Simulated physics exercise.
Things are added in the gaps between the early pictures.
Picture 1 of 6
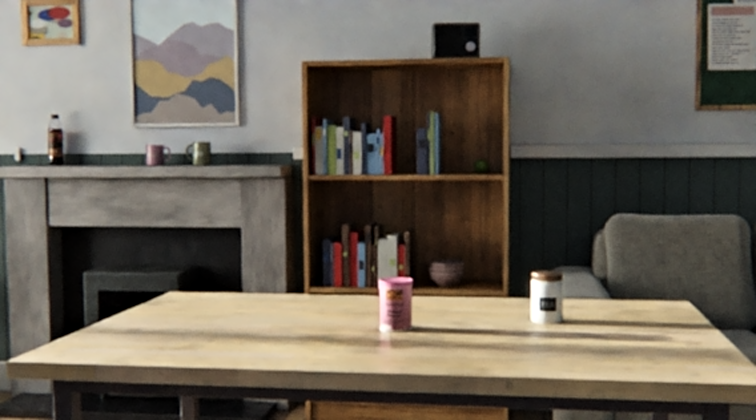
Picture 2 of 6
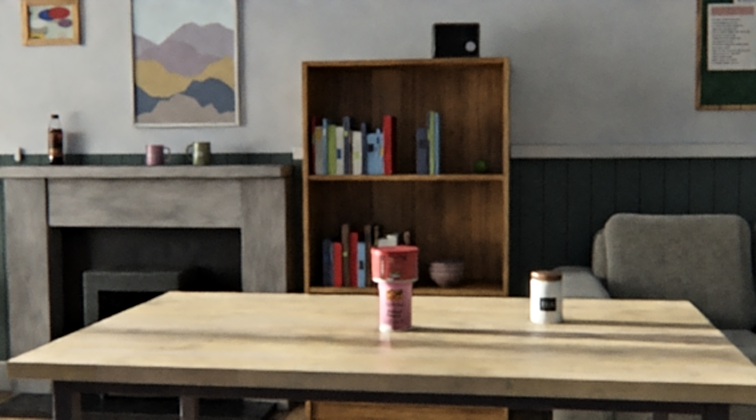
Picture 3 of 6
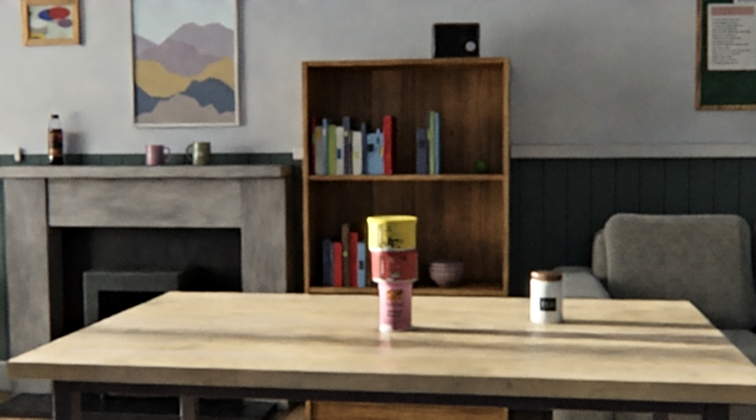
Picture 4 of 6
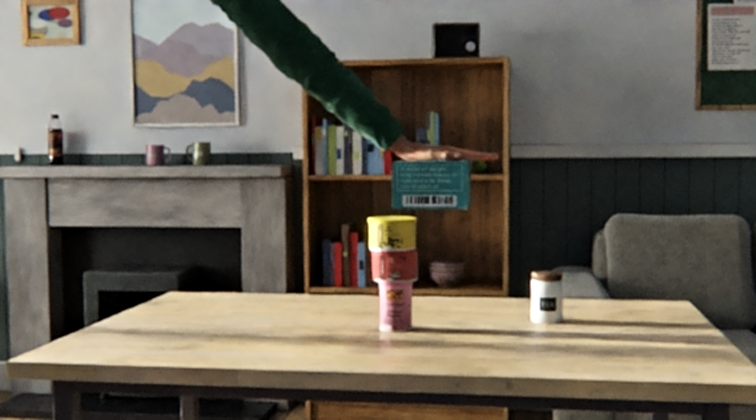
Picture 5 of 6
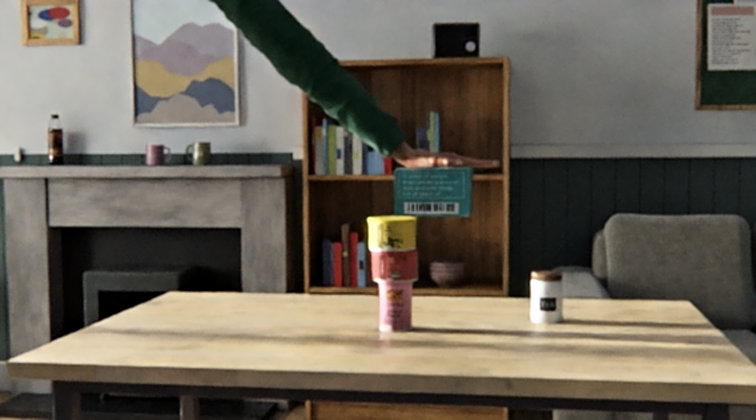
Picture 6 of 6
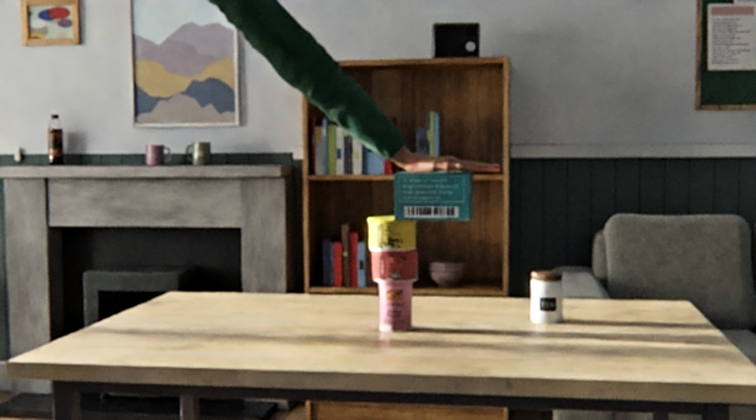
A red container and then a yellow one appear stacked on the pink tin on the table, beside a white jar; a green-sleeved arm then holds a turquoise box above them, lowering it slightly onto the yellow top.
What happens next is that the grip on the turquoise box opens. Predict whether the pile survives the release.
Not safe.
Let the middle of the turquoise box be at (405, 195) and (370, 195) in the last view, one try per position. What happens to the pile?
Case one: The pile stands firm; case two: It topples.
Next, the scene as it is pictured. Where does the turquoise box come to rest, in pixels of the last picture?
The object winds up at approximately (444, 295).
Then, 0.30 s past the last view, turquoise box now fallen.
Then, 0.40 s past the last view, things are still on the move.
Then, 0.80 s past the last view, as before.
Finally, fallen, turquoise box; the other 4 still in place. Final places as the last picture's camera would see them, turquoise box near (444, 295). The pile comes apart.
